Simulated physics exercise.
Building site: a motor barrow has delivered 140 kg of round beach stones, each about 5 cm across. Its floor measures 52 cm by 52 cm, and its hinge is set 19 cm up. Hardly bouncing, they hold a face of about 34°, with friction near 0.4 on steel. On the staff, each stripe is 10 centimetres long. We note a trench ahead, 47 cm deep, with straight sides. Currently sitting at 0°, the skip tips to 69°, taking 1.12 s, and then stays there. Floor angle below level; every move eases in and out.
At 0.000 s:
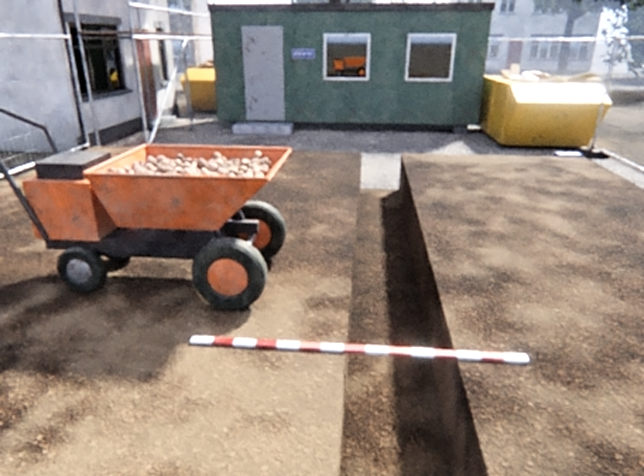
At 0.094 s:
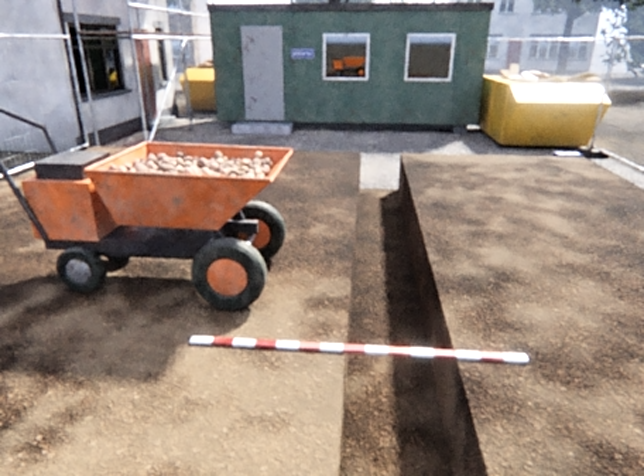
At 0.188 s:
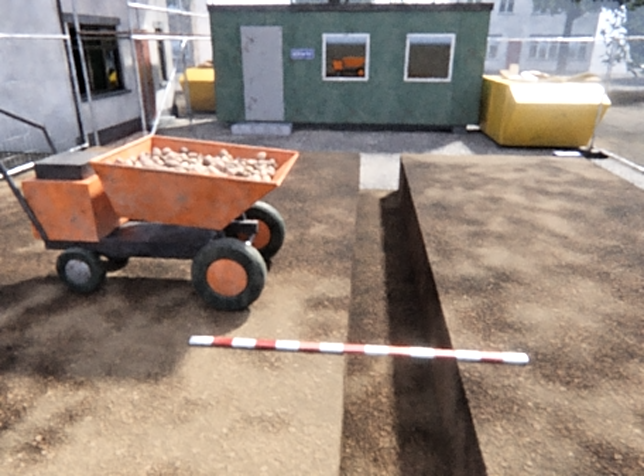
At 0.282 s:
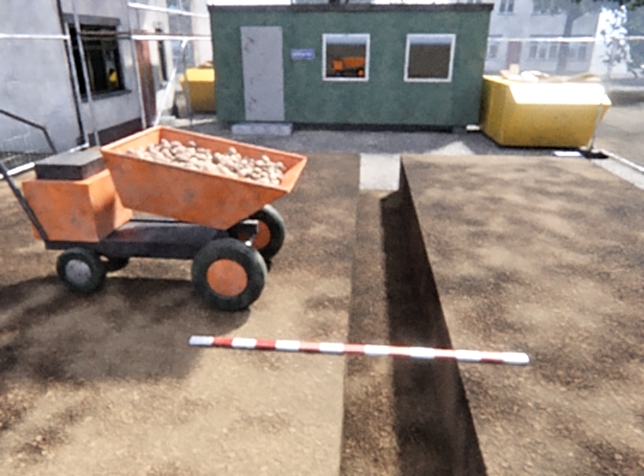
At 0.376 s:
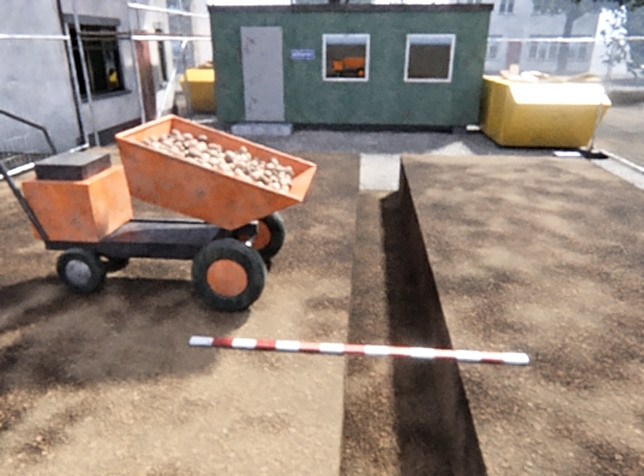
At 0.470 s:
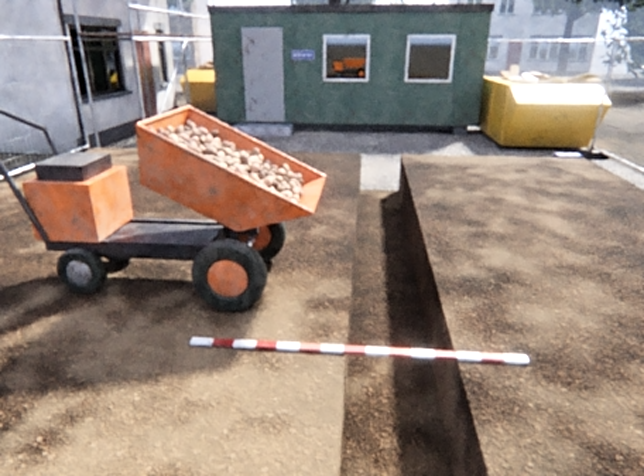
On a sunlit building site, seen from a slightly raised, unmoving viewpoint, bare brown ground stretches toward a green cabin with a grey door. An orange motor barrow loaded with pale rounded stones stands at left, beside a straight-sided trench, with a red-and-white staff lying in front and a yellow container behind at right. The barrow's skip, level at first, tilts steadily forward to the right, its rear rising off the chassis.
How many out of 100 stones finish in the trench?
About 100 of them.
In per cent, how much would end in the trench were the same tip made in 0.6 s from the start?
About 100 percent, I'd say.
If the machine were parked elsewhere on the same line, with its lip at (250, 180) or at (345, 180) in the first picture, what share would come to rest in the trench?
Roughly 100 in a hundred, then 45 in a hundred.
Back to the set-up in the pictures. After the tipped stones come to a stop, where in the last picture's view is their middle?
Near (399, 350).
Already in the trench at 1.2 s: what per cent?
About 55 per cent by then.
After 0.8 s the floor is at 58°; 100 % in the skip; the foremost stones are at (343, 241).
After 1.2 s the floor is at 69°; 46 % in the skip, 1 % short of the trench, 53 % in the trench; the foremost stones are at (428, 351).
After 1.6 s the floor is at 69°; 8 % in the skip, 91 % in the trench; the foremost stones are at (427, 343).
After 3.5 s the floor is at 69°; 0 % in the skip, 100 % in the trench; the foremost stones are at (430, 355).
